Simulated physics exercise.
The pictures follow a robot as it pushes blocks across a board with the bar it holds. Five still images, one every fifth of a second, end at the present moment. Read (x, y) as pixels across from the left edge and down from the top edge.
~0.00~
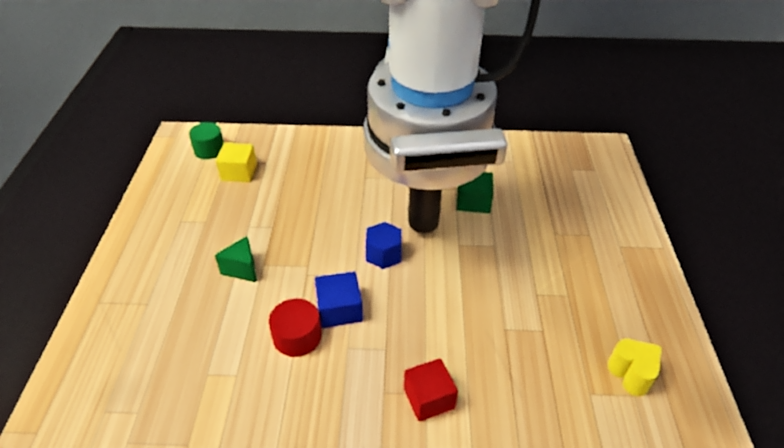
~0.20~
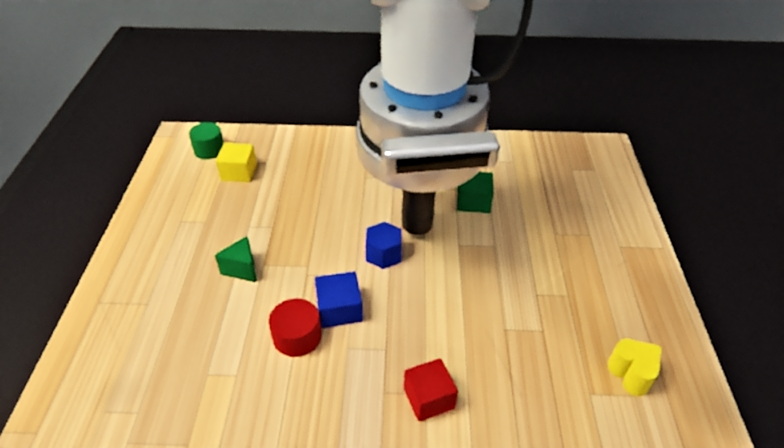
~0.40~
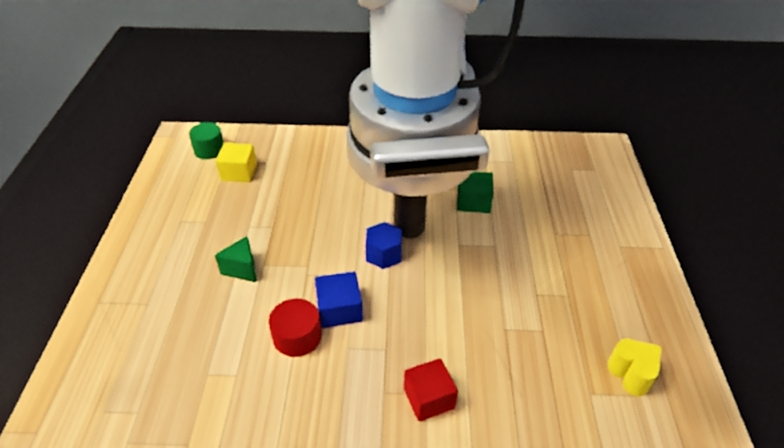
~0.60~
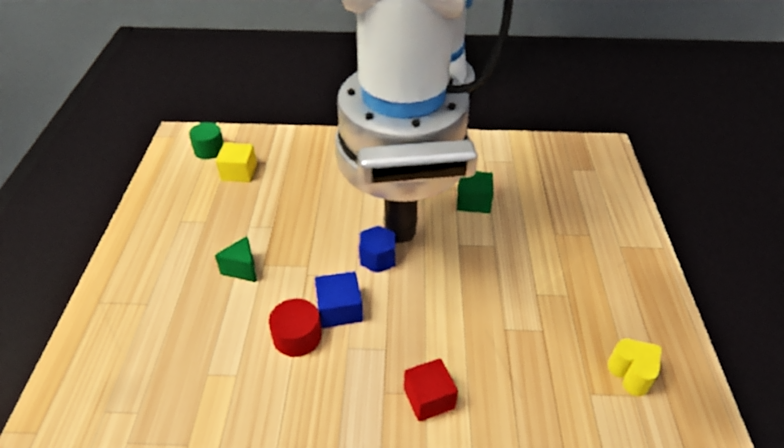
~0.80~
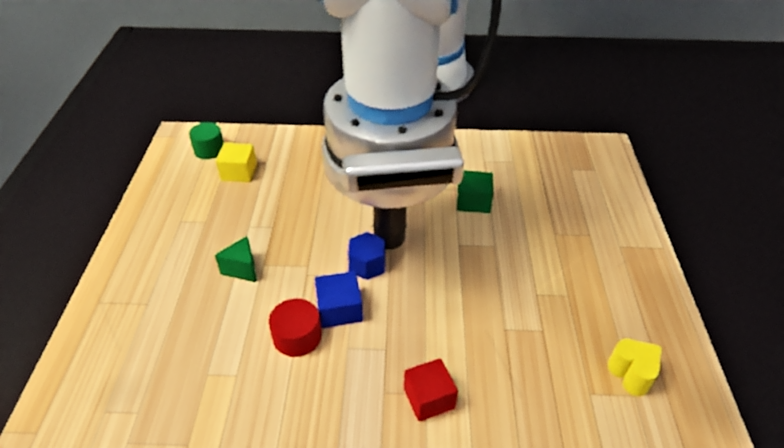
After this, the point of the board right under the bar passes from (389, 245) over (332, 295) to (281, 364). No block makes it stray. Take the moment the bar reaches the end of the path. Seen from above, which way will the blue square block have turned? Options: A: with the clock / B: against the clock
I choose B.
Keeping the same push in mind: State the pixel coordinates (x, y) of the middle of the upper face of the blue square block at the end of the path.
The centre of its top will be at (343, 323).
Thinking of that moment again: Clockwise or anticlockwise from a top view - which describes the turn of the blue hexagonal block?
Short answer: Clockwise.
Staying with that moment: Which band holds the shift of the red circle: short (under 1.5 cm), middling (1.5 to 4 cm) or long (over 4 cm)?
Answer: More than 4 cm.
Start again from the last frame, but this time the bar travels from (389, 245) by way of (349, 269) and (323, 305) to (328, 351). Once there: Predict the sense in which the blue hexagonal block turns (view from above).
The twist is clockwise.
The first path, step by step. One third of the way, bar (349, 271); blue square block (336, 299); blue hexagonal block (314, 270), turned 25° clockwise.
Two thirds of the way, bar (312, 311); red circle (282, 329); blue square block (343, 319), turned 25° anticlockwise; blue hexagonal block (279, 283), turned 85° clockwise.
At the end, bar (279, 358); green triangular piece still; red circle (239, 376); blue square block (343, 323), turned 40° anticlockwise; blue hexagonal block (279, 283), turned 85° clockwise.
